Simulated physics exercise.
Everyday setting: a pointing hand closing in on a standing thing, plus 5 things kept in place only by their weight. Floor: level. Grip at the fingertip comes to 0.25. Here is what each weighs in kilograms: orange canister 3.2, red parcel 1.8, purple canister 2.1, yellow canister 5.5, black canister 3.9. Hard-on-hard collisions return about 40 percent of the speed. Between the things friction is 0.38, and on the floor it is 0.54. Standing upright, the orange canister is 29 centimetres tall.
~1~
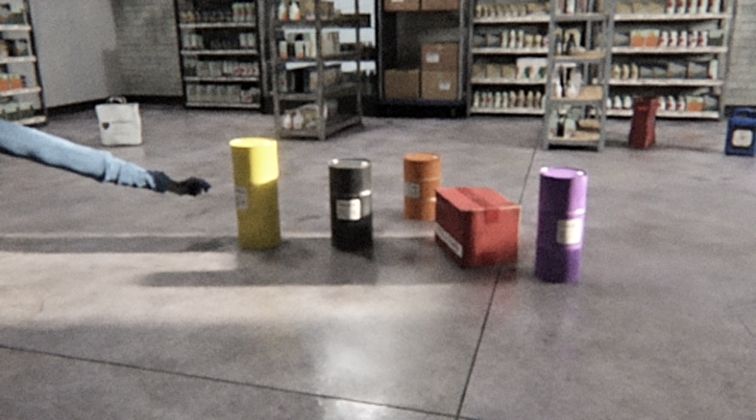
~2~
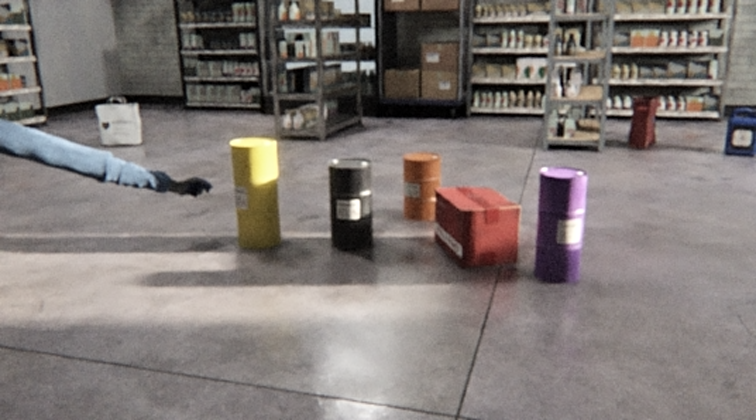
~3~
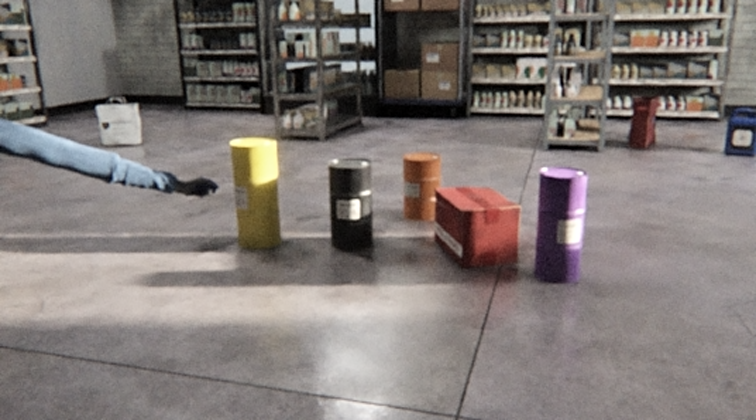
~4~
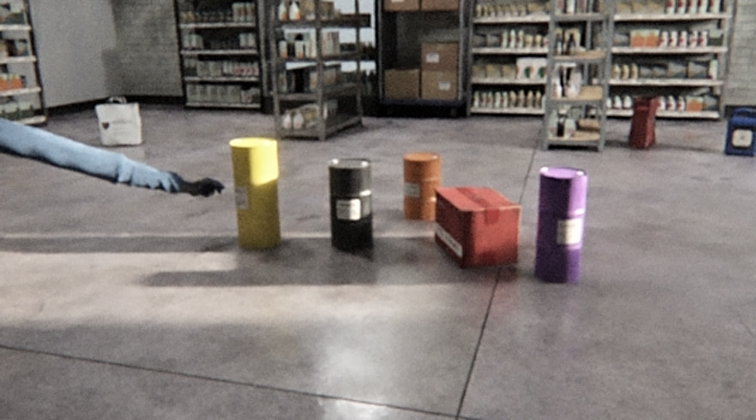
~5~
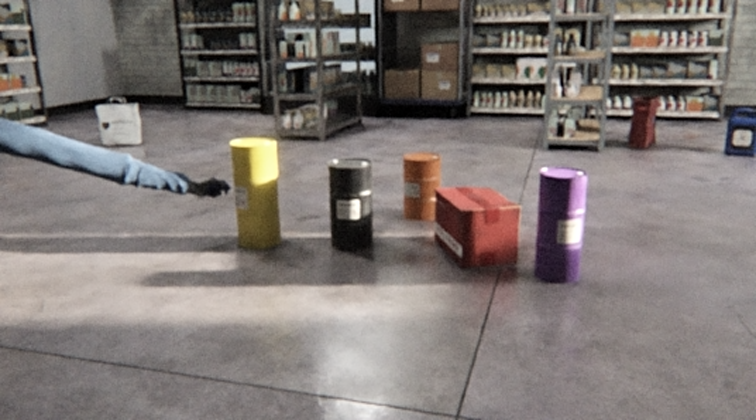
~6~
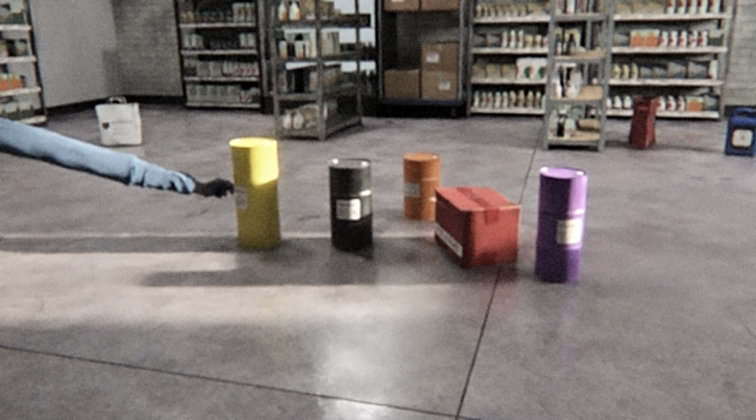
The clip opens on a gloved hand at the end of a blue sleeve, reaching in from the left toward a yellow canister, with black, orange and purple canisters and a red parcel standing nearby. The hand creeps a short way rightward, narrowing the gap, while the objects stay still.
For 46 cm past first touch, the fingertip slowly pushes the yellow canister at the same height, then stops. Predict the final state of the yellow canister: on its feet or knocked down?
Knocked down.
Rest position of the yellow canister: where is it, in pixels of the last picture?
Near (299, 245).
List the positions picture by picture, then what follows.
The first picture shows finger moved 0 cm; yellow canister (257, 193); orange canister (422, 186).
The second picture shows finger moved 1 cm; yellow canister (257, 193); purple canister (560, 225).
The third picture shows finger moved 4 cm; yellow canister (257, 193); orange canister (422, 186).
The fourth picture shows finger moved 6 cm; yellow canister (257, 193); purple canister (560, 225).
The fifth picture shows finger moved 10 cm; yellow canister (257, 193); orange canister (422, 186).
The sixth picture shows finger moved 12 cm; yellow canister (257, 193); purple canister (560, 225).
Then, 0.60 s after the last picture, finger moved 26 cm; yellow canister leaning 31° near (289, 191).
Then, 1.00 s after the last picture, finger moved 35 cm; yellow canister on its side near (311, 227); black canister leaning 3°.
Then, 1.70 s after the last picture, finger moved 52 cm; yellow canister on its side near (305, 243); black canister slid 3 cm.
At rest, tipped over on the floor, yellow canister; the other 4 in place, give or take 14 cm. Seen from the same camera at the end, yellow canister near (299, 244).
